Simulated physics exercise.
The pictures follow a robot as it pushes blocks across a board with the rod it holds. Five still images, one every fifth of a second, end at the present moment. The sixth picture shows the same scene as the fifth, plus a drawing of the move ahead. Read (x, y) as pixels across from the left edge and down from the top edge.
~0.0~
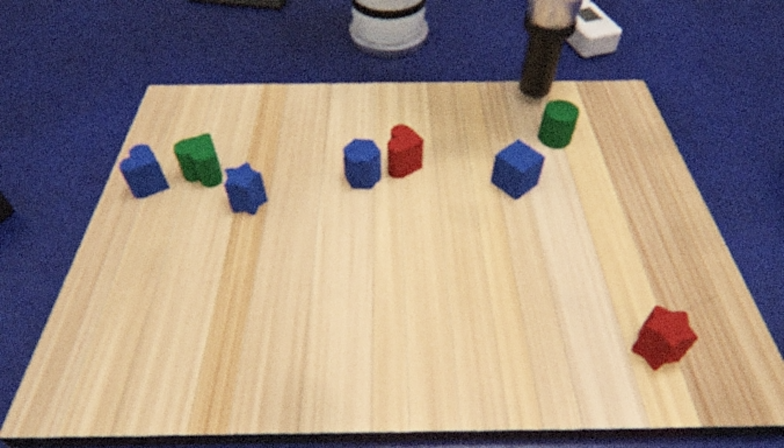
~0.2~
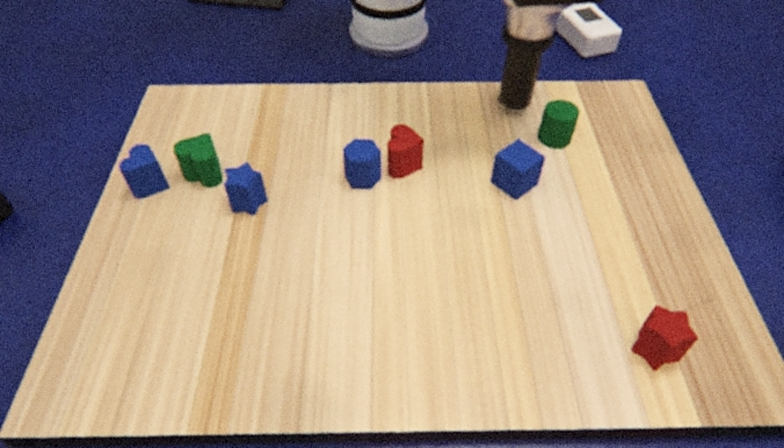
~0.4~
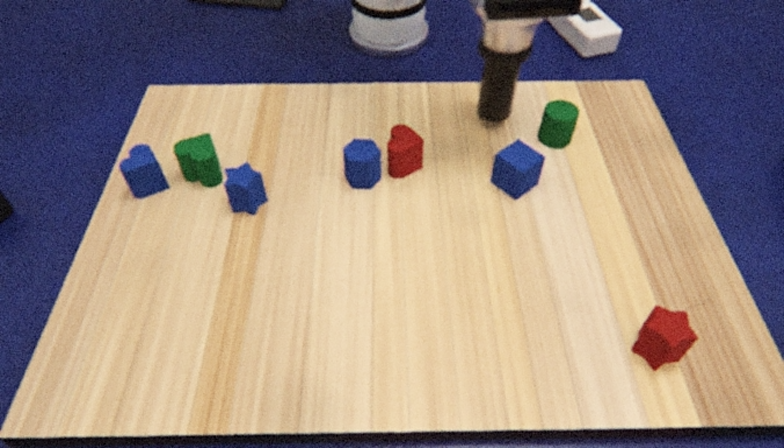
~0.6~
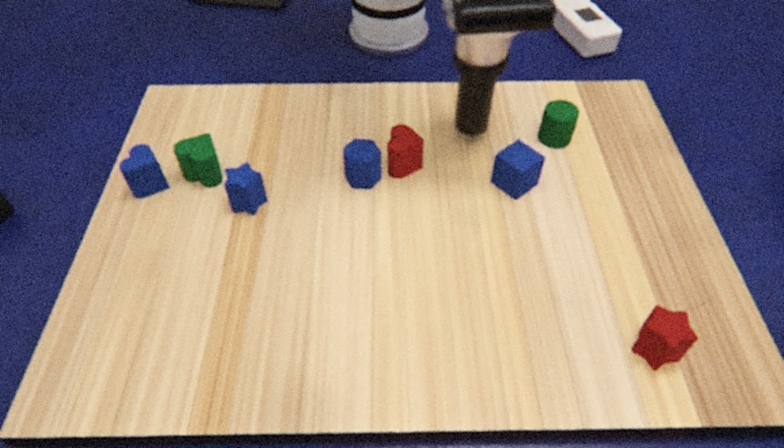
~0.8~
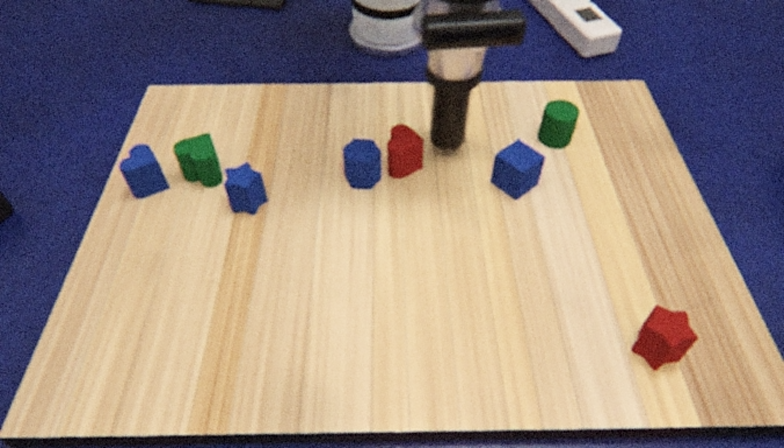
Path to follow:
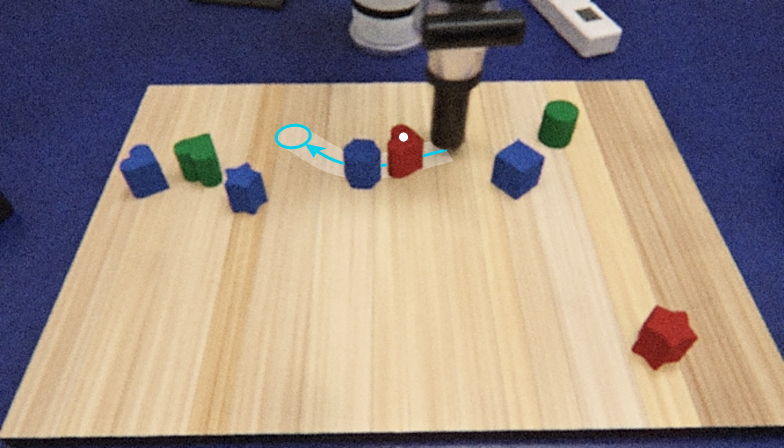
A dark rod on a mechanical arm moved left and slightly closer across the back of a wooden board, passing behind a blue cube toward a red heart, while all the colored blocks stayed still.
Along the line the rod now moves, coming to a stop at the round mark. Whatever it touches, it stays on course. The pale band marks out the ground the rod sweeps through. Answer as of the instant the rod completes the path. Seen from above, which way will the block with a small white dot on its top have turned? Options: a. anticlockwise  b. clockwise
Choice a: Anticlockwise.
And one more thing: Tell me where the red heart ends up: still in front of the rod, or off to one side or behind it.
Gone from the front.
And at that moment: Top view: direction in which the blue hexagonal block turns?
It turns clockwise.
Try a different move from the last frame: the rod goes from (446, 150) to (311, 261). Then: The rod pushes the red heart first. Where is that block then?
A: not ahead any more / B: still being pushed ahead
A
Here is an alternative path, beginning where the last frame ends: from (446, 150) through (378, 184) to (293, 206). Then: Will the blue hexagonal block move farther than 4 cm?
That would be a yes.
Drawn move, from (446, 150) over (392, 164) and (335, 161) to (293, 136); the dot is on the red heart.
The first path, step by step. One third of the way, rod (392, 153); blue hexagonal block (342, 158), turned 50° clockwise; red heart (373, 155), turned 20° anticlockwise.
Two thirds of the way, rod (333, 149); blue hexagonal block (325, 167), turned 70° clockwise; red heart (361, 163), turned 45° anticlockwise.
At the end, rod (291, 125); blue hexagonal block (325, 167), turned 70° clockwise; red heart (361, 163), turned 45° anticlockwise; blue square piece still.
